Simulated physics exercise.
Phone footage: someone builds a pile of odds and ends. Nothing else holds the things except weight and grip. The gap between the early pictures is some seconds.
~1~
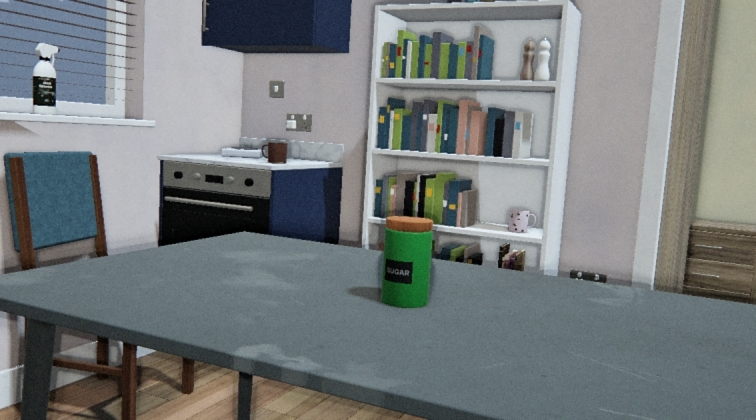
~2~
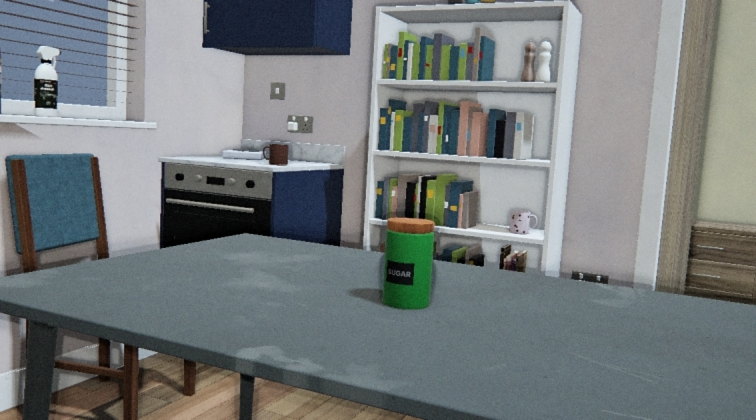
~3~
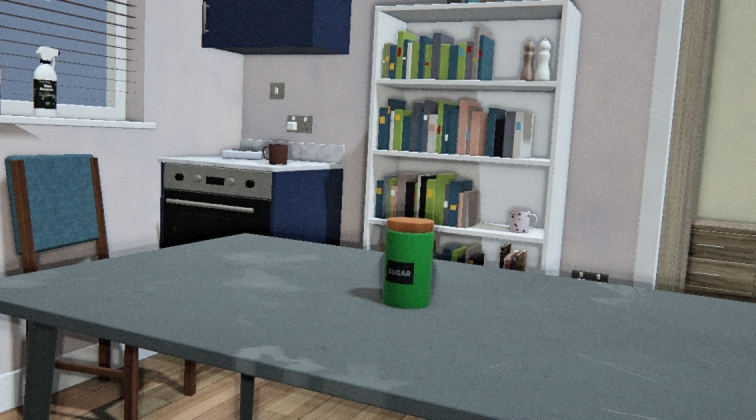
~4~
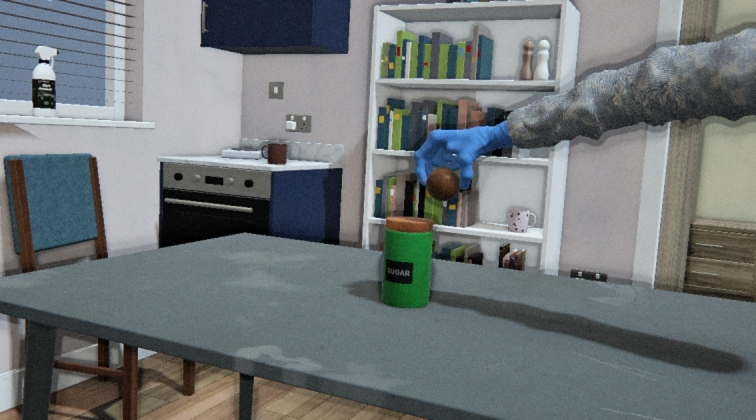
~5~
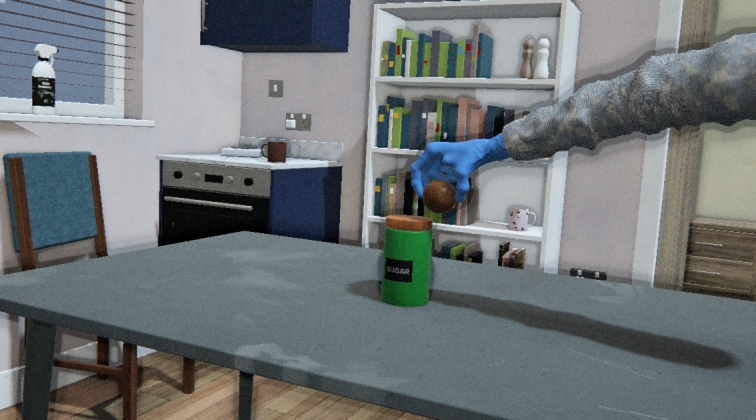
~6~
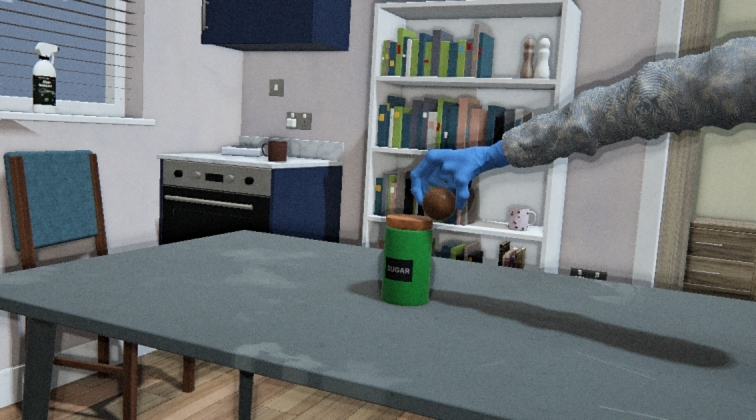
A blue-gloved hand lowers a brown onion onto the green sugar jar on the table.
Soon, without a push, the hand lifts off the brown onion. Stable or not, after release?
Not stable.
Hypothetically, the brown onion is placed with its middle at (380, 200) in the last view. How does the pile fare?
Well, it topples after that.
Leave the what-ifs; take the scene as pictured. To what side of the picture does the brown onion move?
Looks like it moves off to the right.
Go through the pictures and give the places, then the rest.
In the first picture, the last thing is not in view yet; green jar (407, 261).
In the second picture, the last thing is not in view yet; green jar (408, 263).
In the third picture, the last thing is not in view yet; green jar (408, 262).
The fourth picture shows coming down; brown onion (443, 184); green jar (407, 261).
The fifth picture shows coming down; brown onion (440, 196); green jar (407, 260).
The sixth picture shows in place under the hand; brown onion (439, 203); green jar (407, 259).
Then, 0.30 s later than the last frame, brown onion now fallen.
Then, 0.40 s later than the last frame, things are still on the move.
Then, 0.50 s later than the last frame, as before.
When it is over, fallen, brown onion; green jar as before. End places, in pixels of the last picture, brown onion near (468, 295). The pile loses its balance.
